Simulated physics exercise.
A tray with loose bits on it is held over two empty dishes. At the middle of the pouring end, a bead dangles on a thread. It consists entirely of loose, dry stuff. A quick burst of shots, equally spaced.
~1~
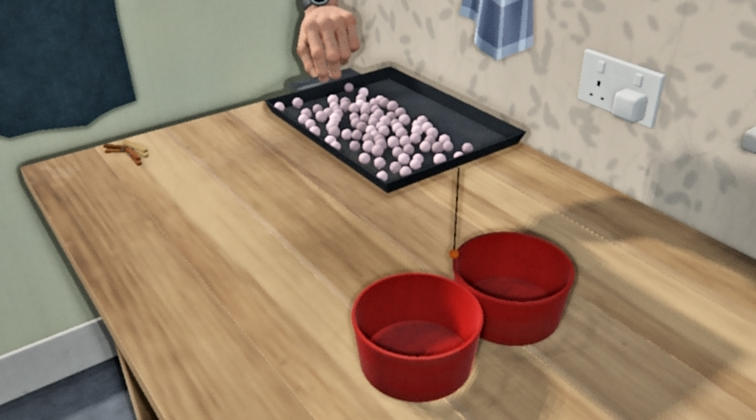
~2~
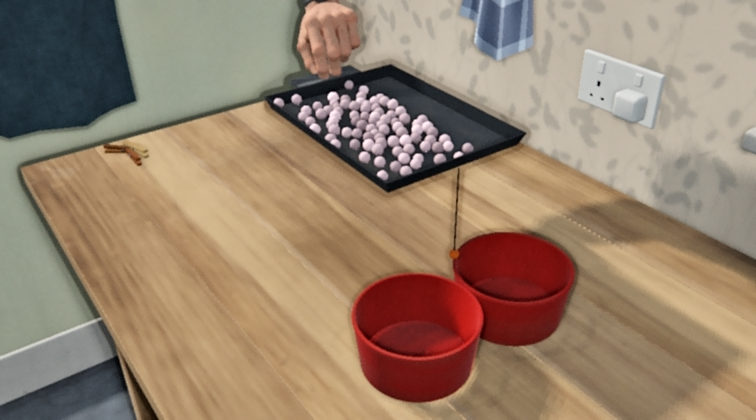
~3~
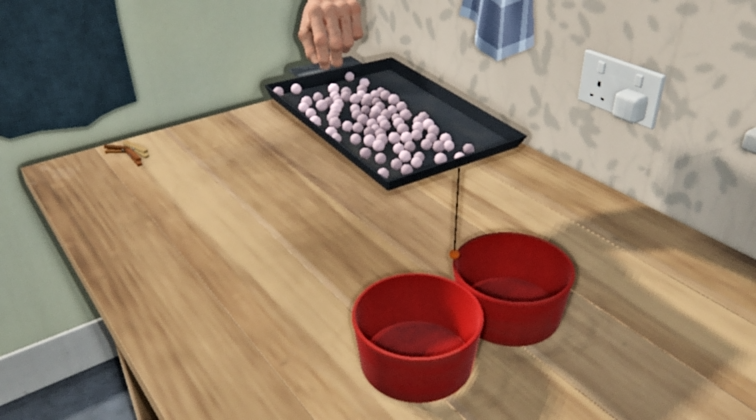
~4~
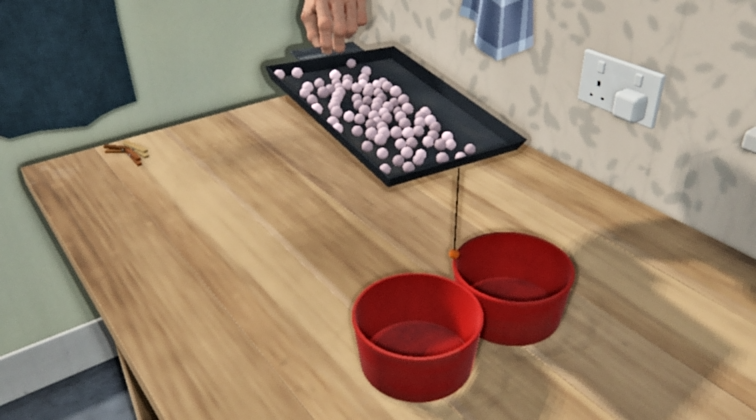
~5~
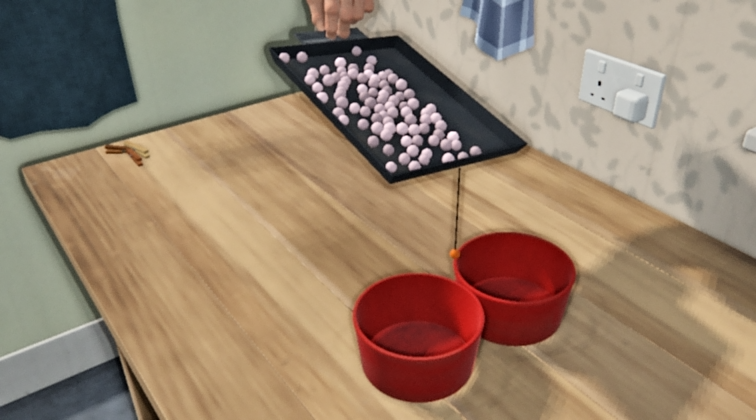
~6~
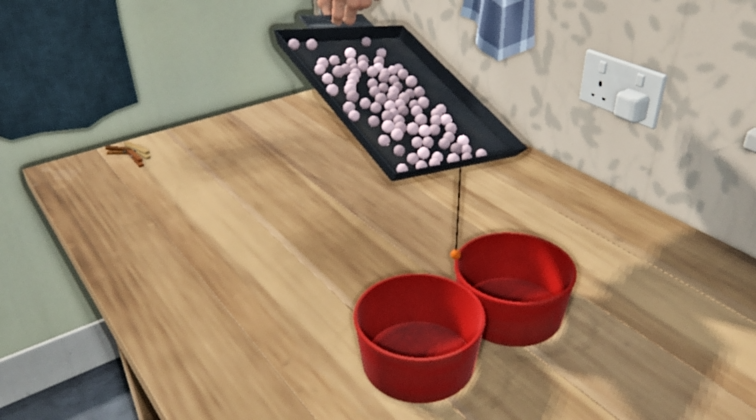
A hand tilted a black tray of pale pink balls above two empty red dishes, raising the far end until the balls began shifting toward the lower edge, while an orange bead hung below.
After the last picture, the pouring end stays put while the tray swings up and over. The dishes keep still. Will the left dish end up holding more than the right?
Pretty sure the heavier pile builds up on the right there.
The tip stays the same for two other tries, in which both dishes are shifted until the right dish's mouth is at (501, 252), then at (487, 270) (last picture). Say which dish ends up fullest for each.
For the first position it is the one at right; for the second, the one at right.
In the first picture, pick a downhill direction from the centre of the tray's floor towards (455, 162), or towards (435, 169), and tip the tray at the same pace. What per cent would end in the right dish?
Case one 60 %; case two 20 %.
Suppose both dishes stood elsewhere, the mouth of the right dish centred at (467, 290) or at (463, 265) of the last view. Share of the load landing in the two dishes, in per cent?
First try: Around 0 percent; second try: Around 20 percent.
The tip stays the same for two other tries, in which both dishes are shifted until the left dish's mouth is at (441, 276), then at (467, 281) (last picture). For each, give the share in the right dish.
About 90 per cent, then about 80 per cent.
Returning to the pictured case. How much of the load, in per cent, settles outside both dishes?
20 %.
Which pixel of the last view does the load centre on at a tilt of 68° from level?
In the last view, the load is centred near (519, 239).
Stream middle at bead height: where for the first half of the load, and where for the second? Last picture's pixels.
Earlier portion about (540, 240); later portion about (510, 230).
Just after the last frame, tray tipped steeply; roughly a third on the tray; roughly a third in the right dish; about a tenth outside both; about a tenth in the air.
A moment on, tray tipped past a quarter turn; the larger part in the right dish; roughly a quarter outside both; just a few in the air.
Further on, tray tipped past a quarter turn; the larger part in the right dish; roughly a quarter outside both.
When it is over, tray tipped past a quarter turn; not one in the left dish; the larger part in the right dish; roughly a quarter outside both.
